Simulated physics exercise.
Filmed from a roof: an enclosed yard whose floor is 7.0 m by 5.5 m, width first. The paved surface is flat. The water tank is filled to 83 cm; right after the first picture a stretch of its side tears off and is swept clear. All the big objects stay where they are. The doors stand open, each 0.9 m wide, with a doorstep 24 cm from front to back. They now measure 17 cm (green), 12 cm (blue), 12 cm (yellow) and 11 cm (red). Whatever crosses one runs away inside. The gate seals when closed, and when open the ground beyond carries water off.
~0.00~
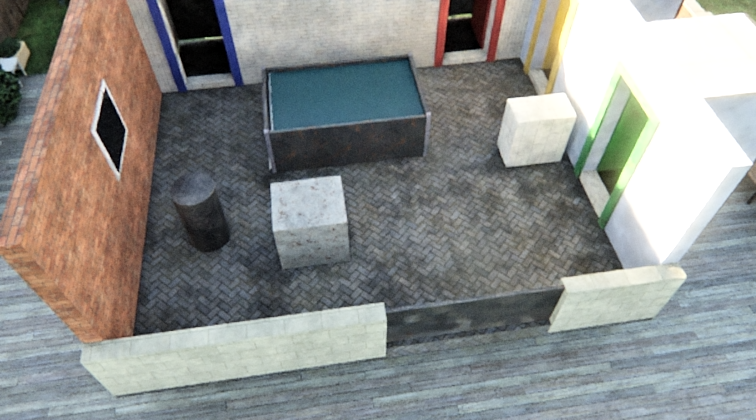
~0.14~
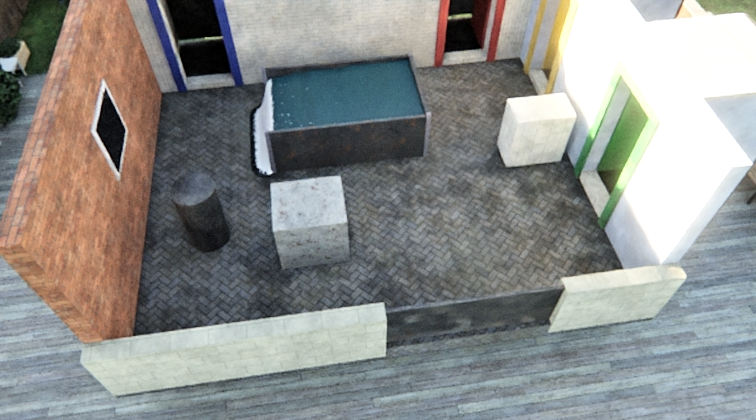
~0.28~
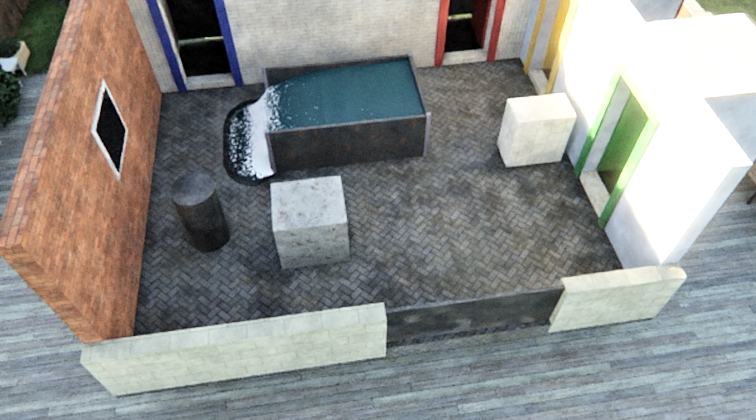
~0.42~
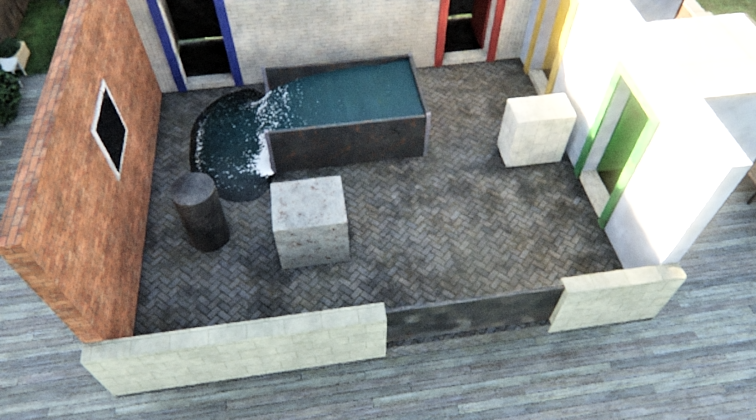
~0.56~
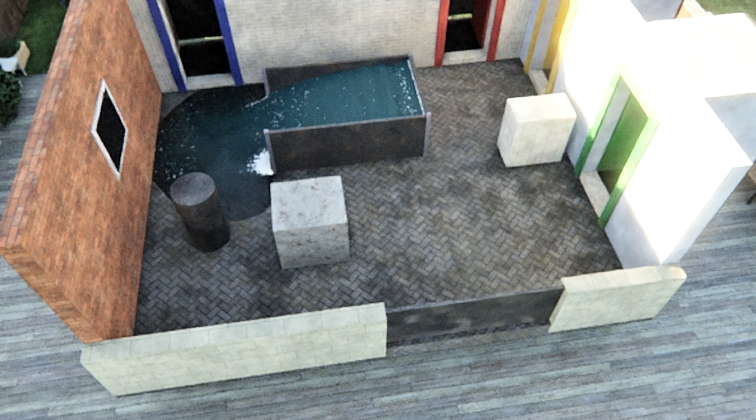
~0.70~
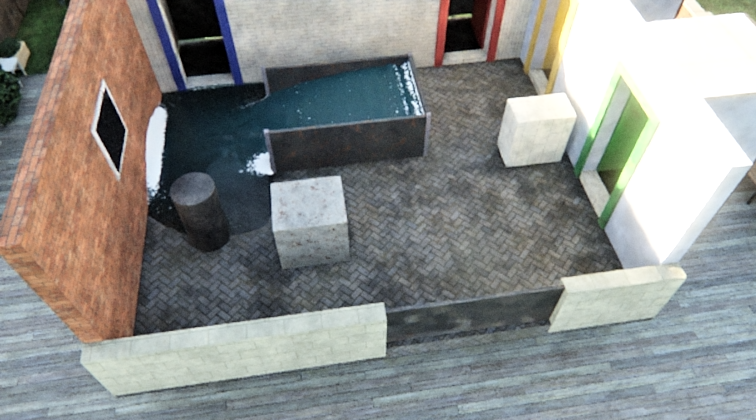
A paved, walled yard is seen from a fixed, high viewpoint, with a brick wall on the left. A dark rectangular tank of blue-green water sits at the back near blue-framed and red-framed doorways, with a dark cylinder and pale block in front, another block and a green-framed opening to the right. Water pours from the tank's left end, foaming, spreads across the paving, and reaches the brick wall and cylinder.
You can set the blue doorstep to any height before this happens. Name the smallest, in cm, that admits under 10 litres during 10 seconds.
Close to 36 cm is just enough.
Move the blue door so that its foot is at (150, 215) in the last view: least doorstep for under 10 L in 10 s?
About 29 cm.
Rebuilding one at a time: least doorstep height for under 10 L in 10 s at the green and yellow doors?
About 13.0 cm at green and 11.0 cm at yellow.
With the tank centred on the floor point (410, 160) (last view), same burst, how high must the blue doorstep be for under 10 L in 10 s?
Then roughly 34 cm.
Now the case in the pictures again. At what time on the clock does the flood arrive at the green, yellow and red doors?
Arrival: Green 5.5 s, yellow 4.0 s, red 3.6 s.
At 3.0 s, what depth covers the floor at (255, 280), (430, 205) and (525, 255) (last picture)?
In that order: 2, 0 and 0 cm.
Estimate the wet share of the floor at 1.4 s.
Near 20 per cent is wet.
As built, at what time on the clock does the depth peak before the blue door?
Near 1.8 s.
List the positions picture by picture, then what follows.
In the first picture, the water tank at (343, 95) is whole and still, 83 cm deep; the blue door at (198, 43) is dry.
In the second picture, water pours out at (272, 125) and has run 0.4 m, to (254, 137); about 11 cm deep outside, 83 cm at the back.
In the third picture, water pours out at (272, 128) and has run 0.8 m, to (230, 168); about 13 cm deep outside, 83 cm at the back.
In the fourth picture, the gap is at (273, 129), the front 1.4 m out at (194, 159); the back of the water tank holds 83 cm.
In the fifth picture, the front is at (154, 168), 2.0 m from the gap at (273, 130); 5.1 m2 of floor is wet, 80 cm left at the back.
In the sixth picture, the front is at (149, 210), 2.1 m from the gap at (273, 130); 6.0 m2 of floor is wet, 71 cm left at the back; water is at the blue door at (198, 43).
After 1.4 s water covers 20 % of the floor, deepest (60 cm) near (163, 96); 24 cm at the blue door, 2 litres in over its 12 cm doorstep.
After 3.0 s water covers 40 % of the floor, deepest (42 cm) near (130, 368); 32 cm at the blue door, 181 litres in over its 12 cm doorstep.
After 10.0 s water covers 95 % of the floor, deepest (16 cm) near (417, 70); 6 cm at the blue door, 306 litres in over its 12 cm doorstep.
At the blue door as built, the water arrived by 0.6 s and peaked near 34 cm at 1.8 s.
Run again over the same 10 s with other heights there, 32 litres in over 30 cm, 2 litres over 40.5 cm. The limit of 10 litres is kept from about 36 cm up.
